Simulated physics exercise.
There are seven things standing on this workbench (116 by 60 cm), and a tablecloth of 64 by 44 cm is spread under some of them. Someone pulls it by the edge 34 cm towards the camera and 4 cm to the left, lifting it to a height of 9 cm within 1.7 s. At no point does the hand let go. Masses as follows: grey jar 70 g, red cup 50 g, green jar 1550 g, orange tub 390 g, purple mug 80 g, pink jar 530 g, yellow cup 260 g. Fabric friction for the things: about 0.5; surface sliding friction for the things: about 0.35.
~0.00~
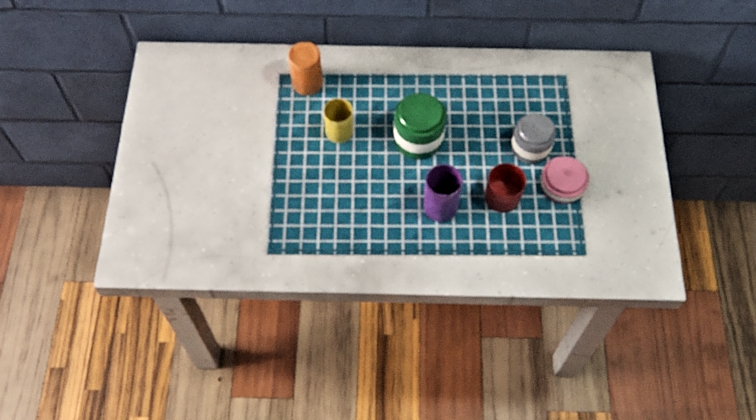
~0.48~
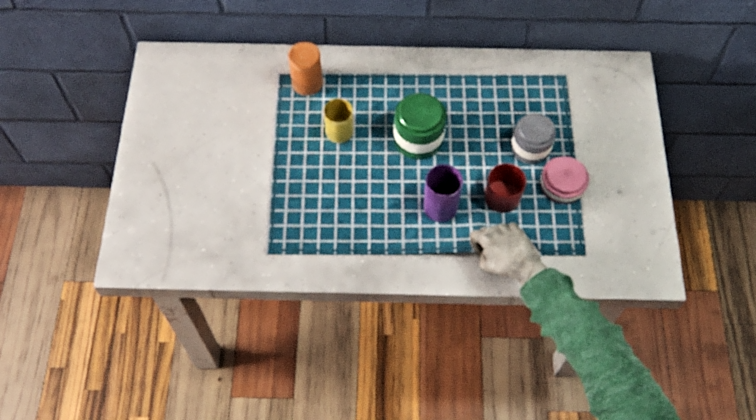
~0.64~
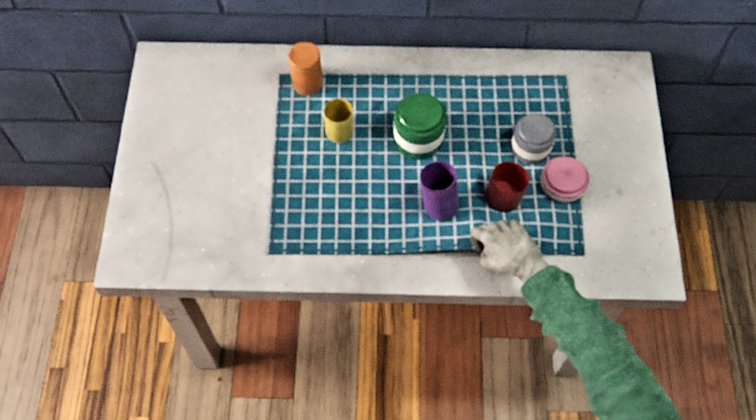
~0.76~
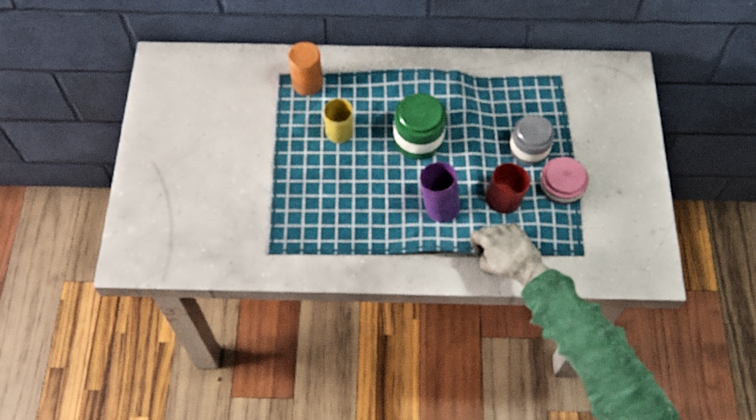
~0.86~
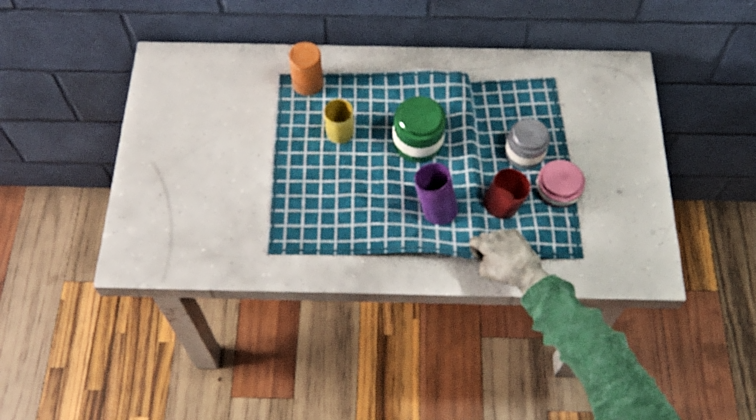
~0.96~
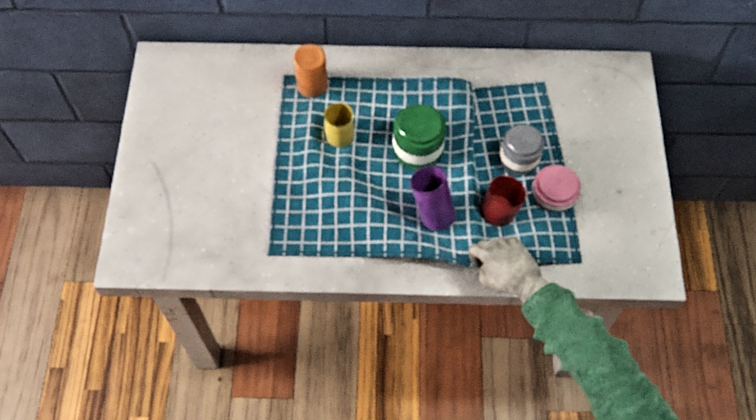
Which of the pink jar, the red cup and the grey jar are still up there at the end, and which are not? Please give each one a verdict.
At the end, the pink jar is not up there, the red cup is not up there, the grey jar is not up there.
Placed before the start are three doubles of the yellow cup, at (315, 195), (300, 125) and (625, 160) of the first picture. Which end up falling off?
Going through the three spots as listed: Ends up off the top, ends up off the top and holds its spot.
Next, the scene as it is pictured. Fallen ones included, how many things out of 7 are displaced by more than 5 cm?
Count recorded: 7.
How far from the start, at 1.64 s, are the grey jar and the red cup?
Grey jar: 25 cm; red cup: 20 cm.
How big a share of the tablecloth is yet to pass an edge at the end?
About 0 per cent.
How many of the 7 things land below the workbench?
Total: 6.
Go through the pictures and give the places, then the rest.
In the first picture, pink jar (567, 173); red cup (507, 180); grey jar (537, 127); tablecloth corners (266, 254) (278, 73) (566, 74) (586, 255).
In the second picture, tablecloth corners (266, 254) (278, 73); grip (480, 252).
In the third picture, purple mug (442, 178); red cup (509, 179); tablecloth corners (267, 254) (278, 73); grip (481, 249).
In the fourth picture, red cup (510, 180); tablecloth corners (267, 254) (278, 73); grip (481, 252).
In the fifth picture, purple mug (439, 181); grey jar (531, 133); pink jar (563, 177); tablecloth corners (266, 254) (278, 73); grip (480, 258).
In the sixth picture, pink jar (559, 182); red cup (505, 193); grey jar (525, 139); tablecloth corners (266, 255) (283, 74) (544, 81) (582, 263); grip (480, 266).
At 1.3 s, 95 % of the tablecloth is still over the top; grey jar 13 cm off its start, red cup 11 cm off its start, pink jar 10 cm off its start.
At 1.6 s, 75 % of the tablecloth is still over the top; grey jar 23 cm off its start, red cup 22 cm off its start, pink jar 21 cm off its start.
At 2.0 s, 55 % of the tablecloth is still over the top; grey jar 33 cm off its start at (498, 271), pink jar 32 cm off its start at (530, 328), red cup on its side, 31 cm off its start at (498, 337).
At 2.3 s, 50 % of the tablecloth is still over the top; grey jar over the edge, red cup over the edge, pink jar over the edge.
At 3.9 s, 0 % of the tablecloth is still over the top; grey jar over the edge, red cup over the edge, pink jar over the edge, green jar over the edge.
